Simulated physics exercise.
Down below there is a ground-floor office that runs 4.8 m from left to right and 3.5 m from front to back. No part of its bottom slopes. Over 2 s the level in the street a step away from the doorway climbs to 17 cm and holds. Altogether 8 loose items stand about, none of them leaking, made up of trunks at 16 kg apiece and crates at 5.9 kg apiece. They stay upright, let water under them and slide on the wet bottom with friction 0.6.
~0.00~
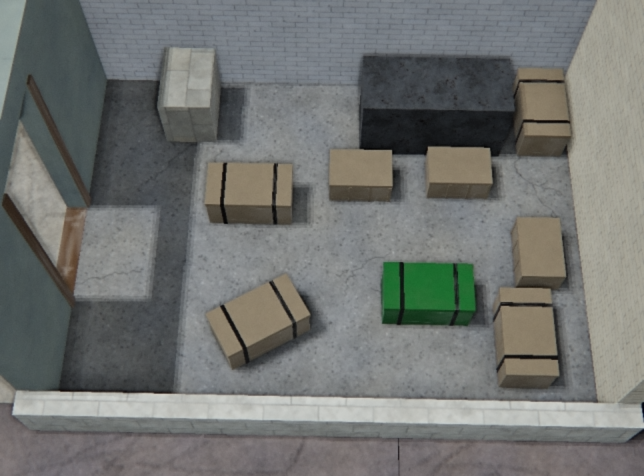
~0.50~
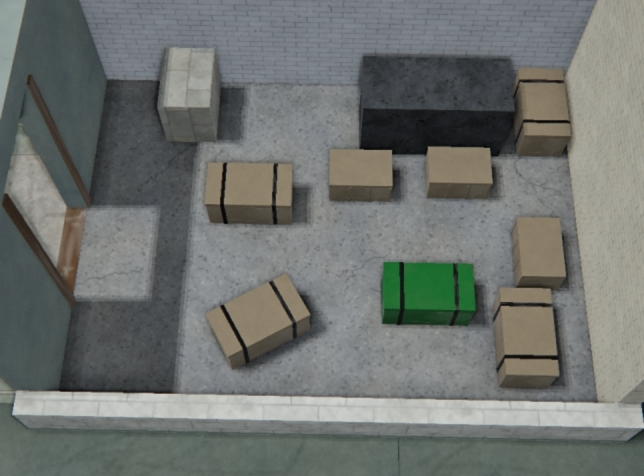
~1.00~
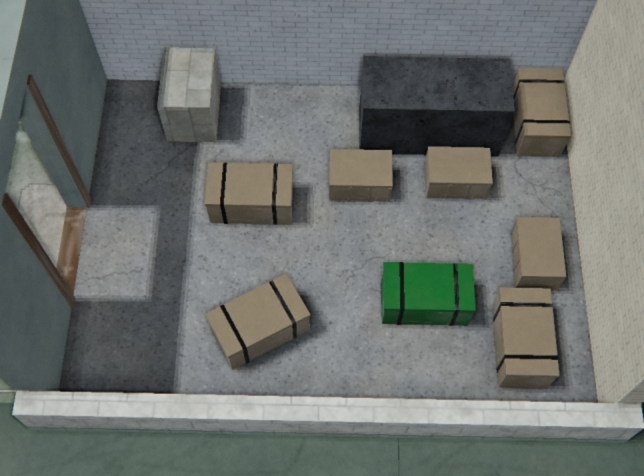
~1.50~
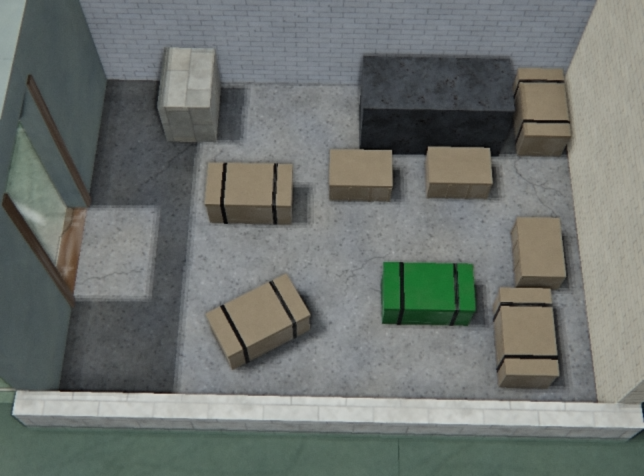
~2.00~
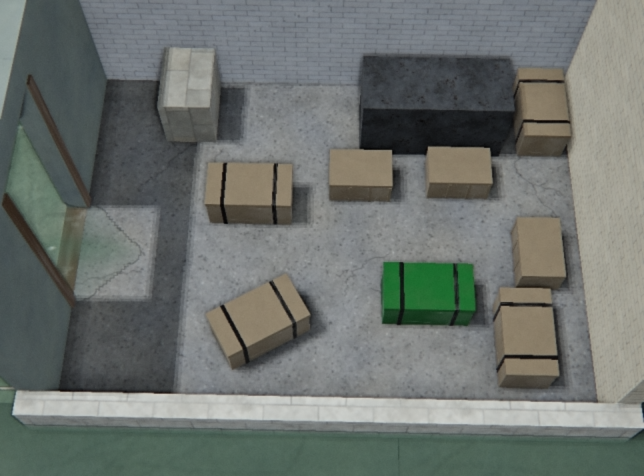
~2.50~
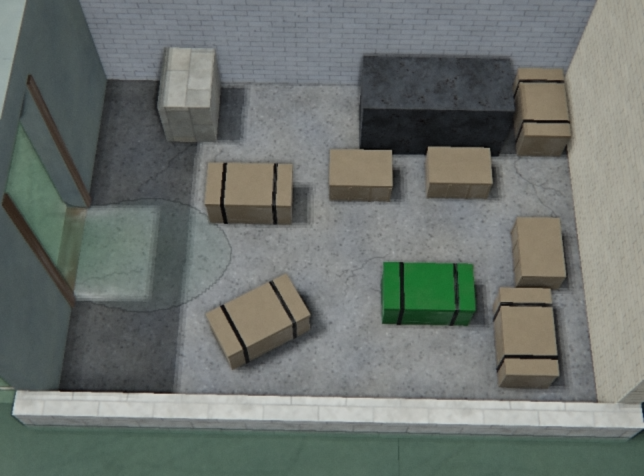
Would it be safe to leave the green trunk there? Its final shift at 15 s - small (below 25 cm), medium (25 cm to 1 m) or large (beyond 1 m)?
Medium.
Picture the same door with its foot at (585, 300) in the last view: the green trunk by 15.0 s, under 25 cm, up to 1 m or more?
In that case the green trunk goes a long way.
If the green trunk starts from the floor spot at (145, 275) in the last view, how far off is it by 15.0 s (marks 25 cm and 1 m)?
So it journeys a long way.
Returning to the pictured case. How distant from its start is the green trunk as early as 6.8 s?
By then it has shifted roughly 0 cm.
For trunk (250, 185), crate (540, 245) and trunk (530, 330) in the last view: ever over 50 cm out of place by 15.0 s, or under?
Taking them in order: Greater; smaller; smaller.
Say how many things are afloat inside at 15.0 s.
At that moment 8.
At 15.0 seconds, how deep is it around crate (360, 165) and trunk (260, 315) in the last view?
Some 11 cm at the first, some 11 cm at the second.
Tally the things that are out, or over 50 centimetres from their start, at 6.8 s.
The count is 1.
After 3.5 s the green trunk is near (429, 286), 0.0 m from its start, aground; 0 afloat.
After 6.8 s the green trunk is near (429, 286), 0.0 m from its start, aground; 2 afloat.
After 11.0 s the green trunk is near (507, 279), 0.7 m from its start, afloat; 8 afloat.
After 15.0 s the green trunk is near (510, 284), 0.7 m from its start, afloat; 8 afloat.
